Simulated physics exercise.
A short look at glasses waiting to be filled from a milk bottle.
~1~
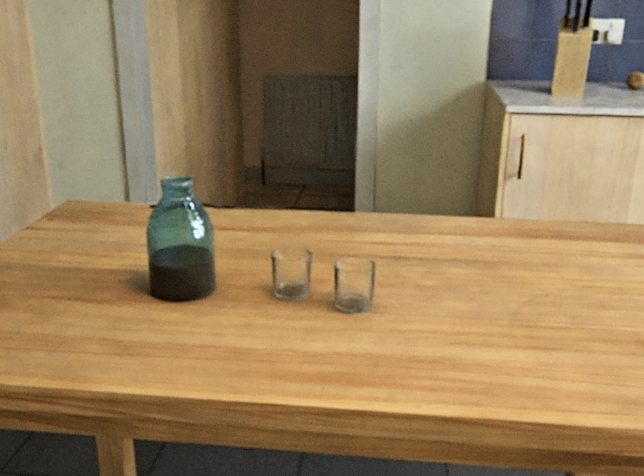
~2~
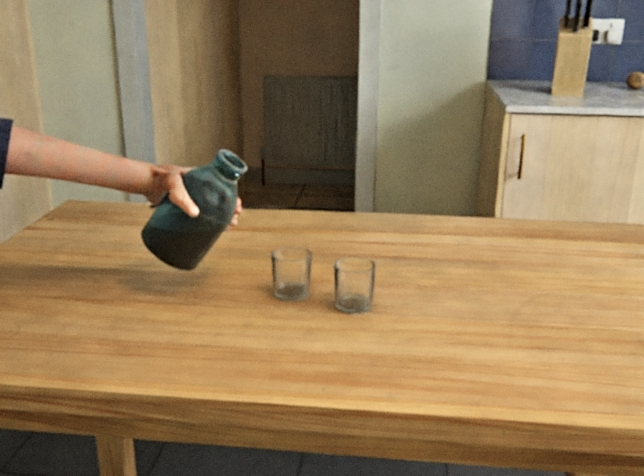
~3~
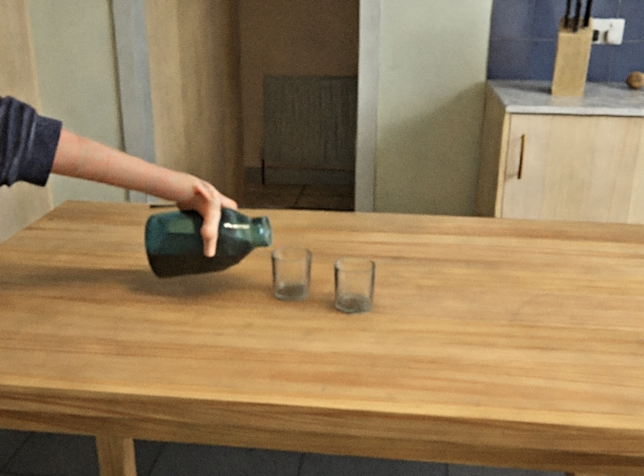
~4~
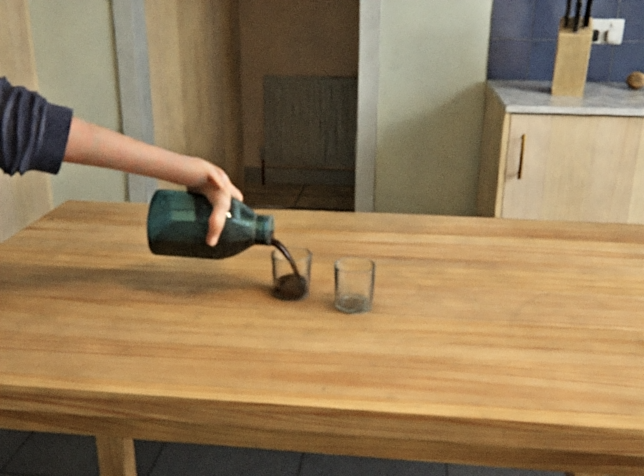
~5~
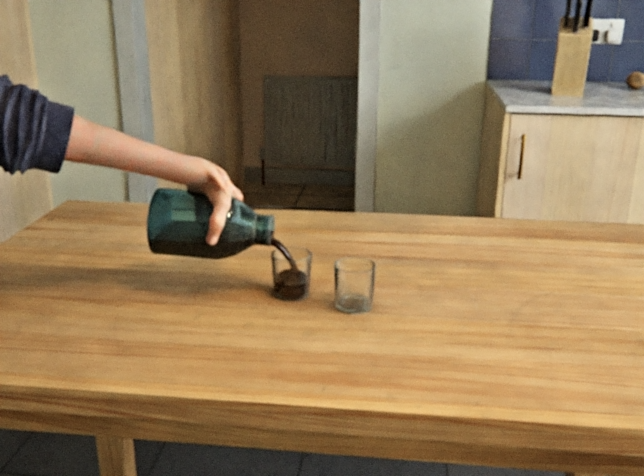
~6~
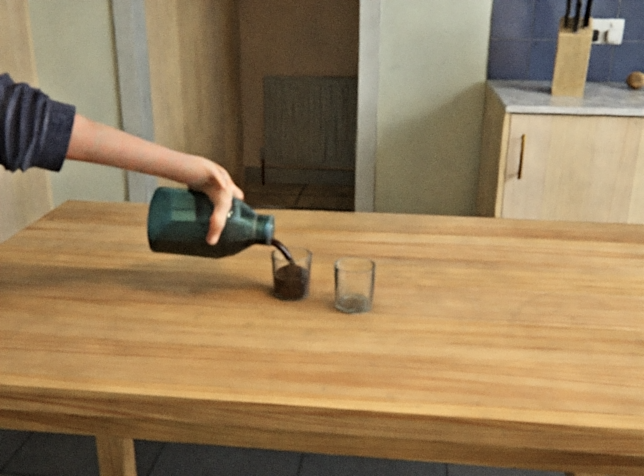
A hand lifts a teal bottle, tips it right, and pours dark liquid into the left glass.
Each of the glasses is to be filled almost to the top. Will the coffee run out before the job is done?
No, it lasts.
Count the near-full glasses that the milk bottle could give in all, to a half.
Tally: Around 3.0.
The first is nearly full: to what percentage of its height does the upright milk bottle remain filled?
Close to 20 %.
Shortly, the first is about two thirds full.
Then, the first is done and the milk bottle has about two thirds of its load.
At the finish, both are full and about a third of the coffee is over.
